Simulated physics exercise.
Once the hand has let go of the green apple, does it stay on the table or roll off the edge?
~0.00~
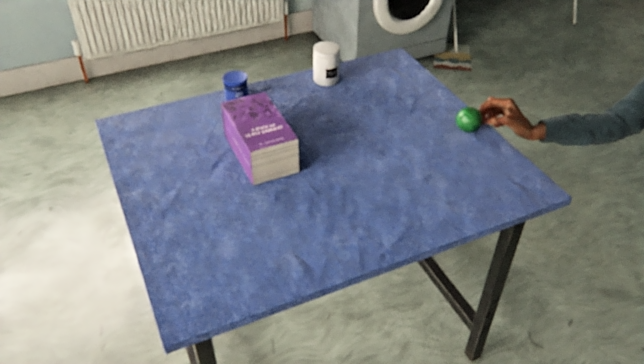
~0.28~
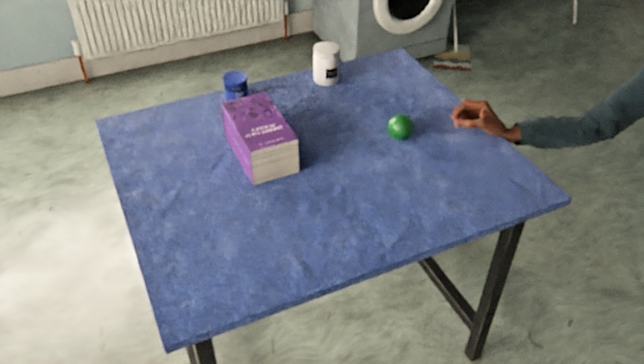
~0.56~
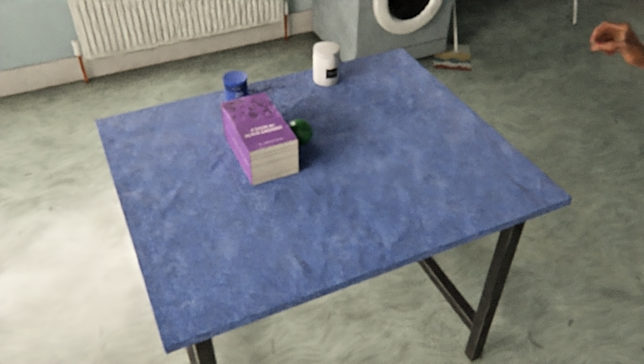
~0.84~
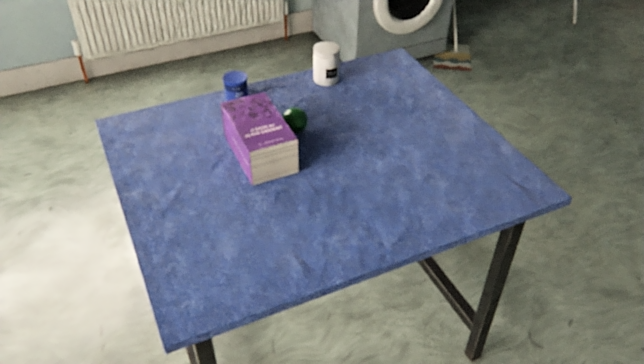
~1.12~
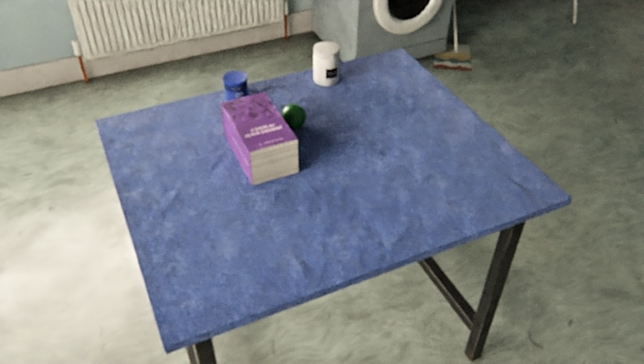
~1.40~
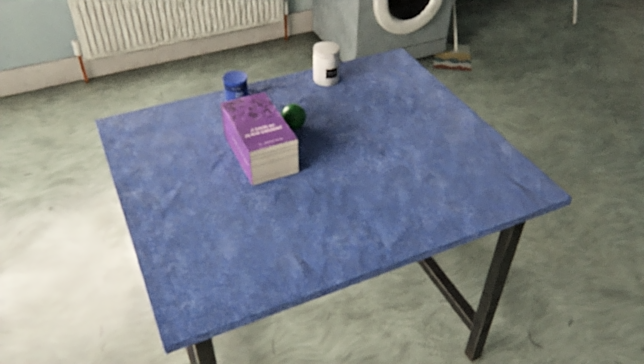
It stays on the table, coming to rest beside the purple book.
